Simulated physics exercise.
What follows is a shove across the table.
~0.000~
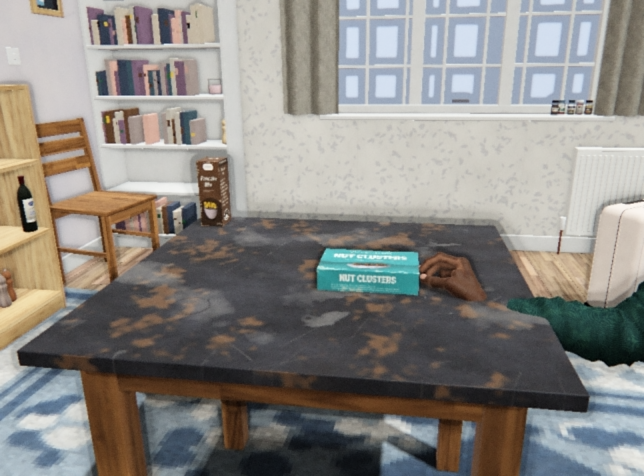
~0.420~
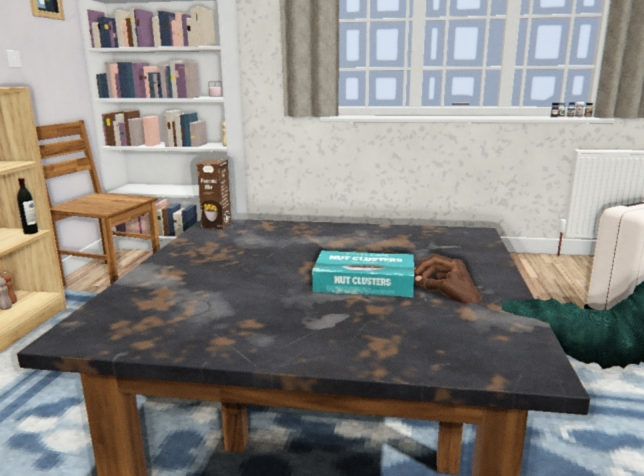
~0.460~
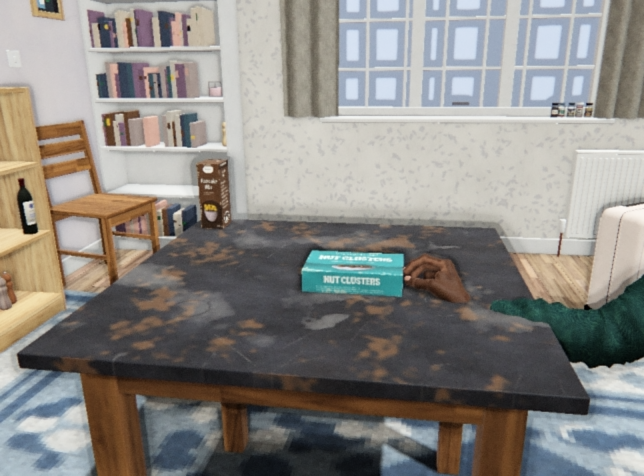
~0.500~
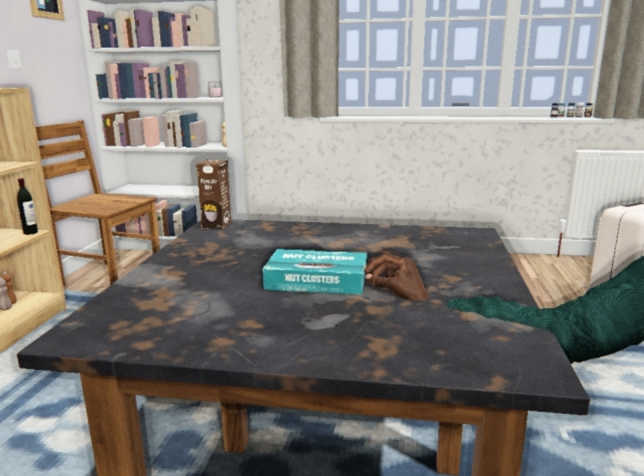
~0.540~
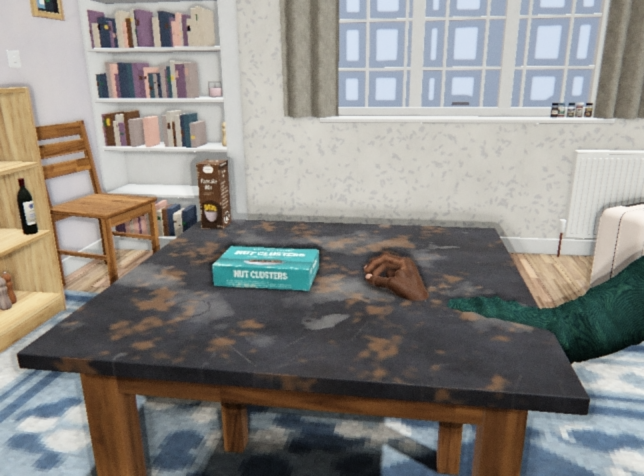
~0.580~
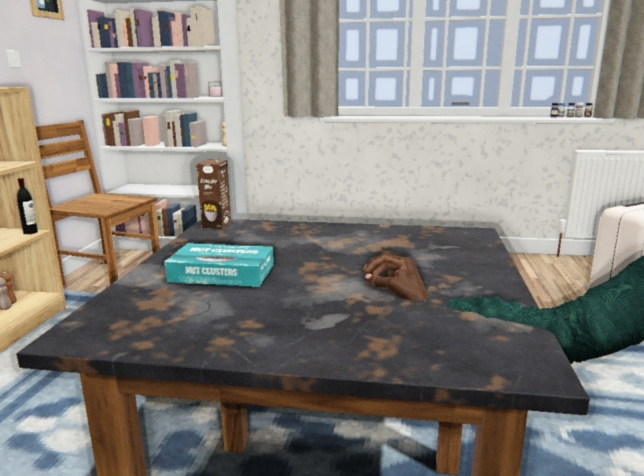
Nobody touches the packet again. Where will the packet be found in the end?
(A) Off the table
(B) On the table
Option A: Off the table.
After 0.88 s, turquoise packet now off the table.
After 1.08 s, things are still on the move.
In the end (1.3 s), off the table, turquoise packet.
